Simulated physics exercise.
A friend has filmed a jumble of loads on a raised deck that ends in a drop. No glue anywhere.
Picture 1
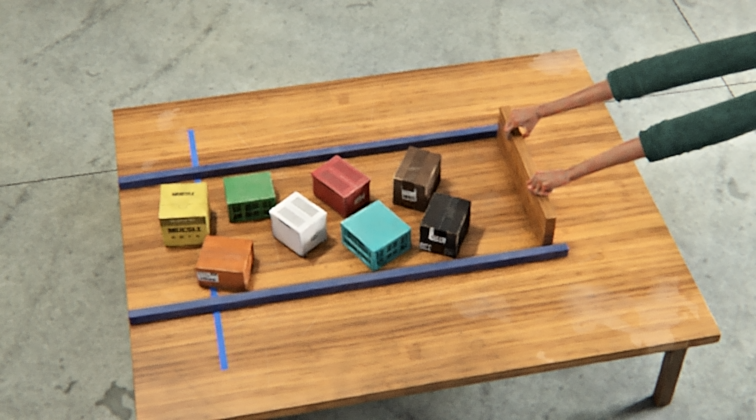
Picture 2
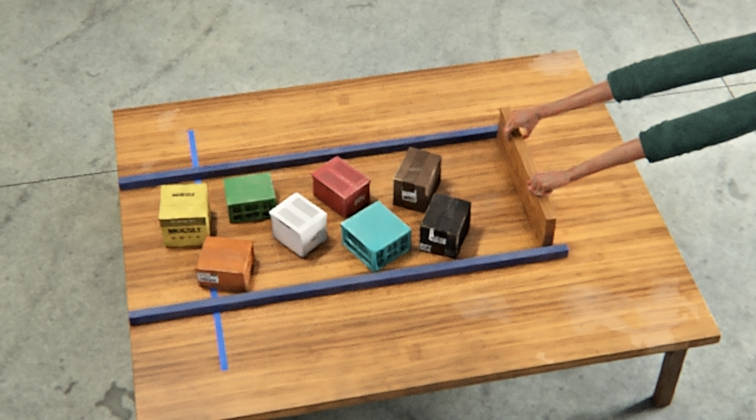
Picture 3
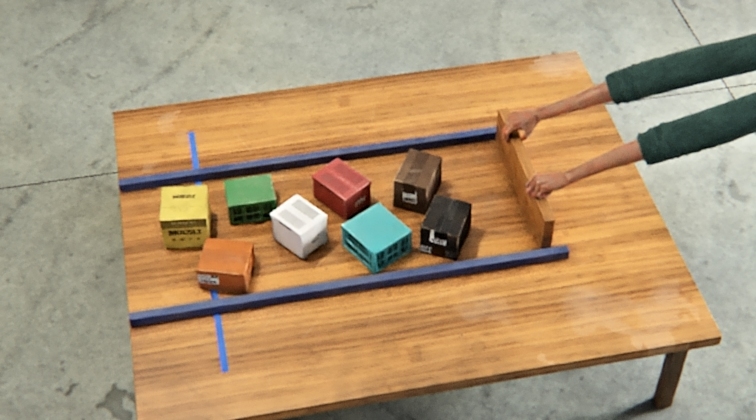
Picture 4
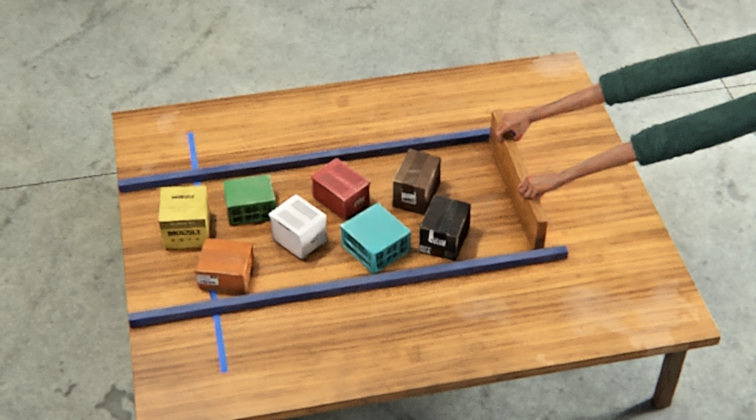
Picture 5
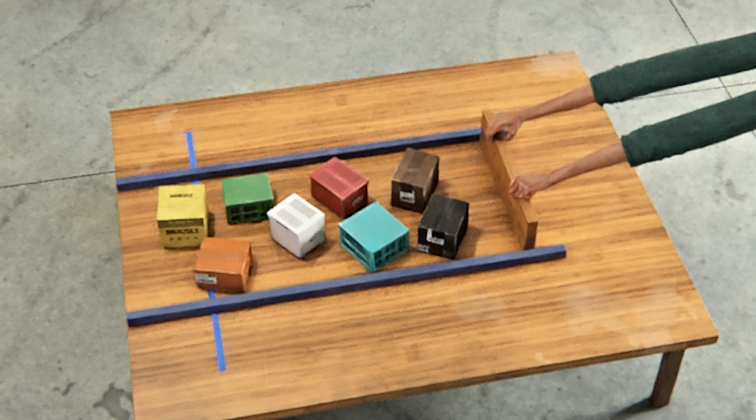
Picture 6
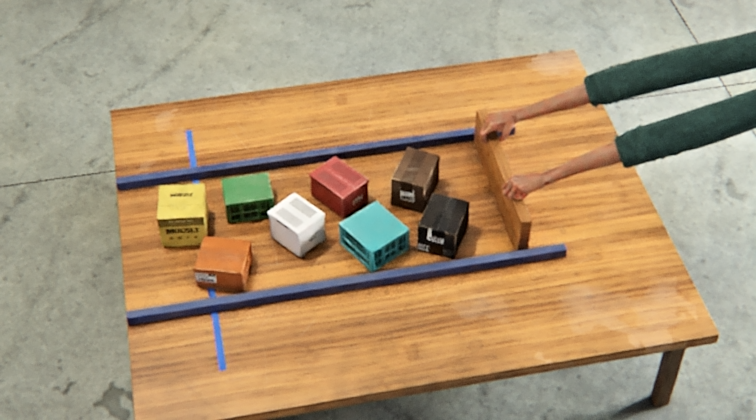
On a wooden table set on a concrete floor, eight colourful boxes and crates sit between two blue rails, with two green-sleeved hands gripping a plank at the right. The hands hold it nearly still at first, then slide it slightly left, while the boxes stay in place.
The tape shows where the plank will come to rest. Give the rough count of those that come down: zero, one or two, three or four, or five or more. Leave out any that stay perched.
Here the number that fall off is three or four.
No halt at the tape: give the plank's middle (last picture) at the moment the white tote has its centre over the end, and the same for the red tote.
For the white tote at (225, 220), for the red tote at (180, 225).
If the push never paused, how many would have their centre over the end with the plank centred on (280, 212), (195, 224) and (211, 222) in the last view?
Past the end: 0, 4 and 4.
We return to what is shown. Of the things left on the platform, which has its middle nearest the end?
That is the turquoise crate.
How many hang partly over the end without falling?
It comes to 1.
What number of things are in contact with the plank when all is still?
In contact: 2.
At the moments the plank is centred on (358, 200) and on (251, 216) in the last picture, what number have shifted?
By then 6, and 8.
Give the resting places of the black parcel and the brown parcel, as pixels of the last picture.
Near (189, 274) and (184, 220).
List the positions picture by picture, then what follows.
In the first frame, yellow box (185, 214); orange parcel (226, 263); green crate (250, 197); plank (525, 175); tape (206, 239).
In the second frame, orange parcel (226, 263); red tote (341, 188).
In the third frame, green crate (251, 200); brown parcel (418, 182).
In the fourth frame, yellow box (185, 217); black parcel (445, 228).
In the fifth frame, orange parcel (224, 264); turquoise crate (374, 237).
In the sixth frame, yellow box (184, 215); orange parcel (224, 263); green crate (248, 198); plank (501, 179); tape (204, 239).
Soon after, none off yet; yellow box at rest near (184, 215); orange parcel at rest near (224, 263); green crate at rest near (248, 198).
Then, none off yet; yellow box moved a little near (160, 220); orange parcel moved about its own width near (179, 274); green crate moved about its own width near (206, 203).
By the end, the number that fall off is three or four; fallen, white tote, green crate, orange parcel and yellow box.
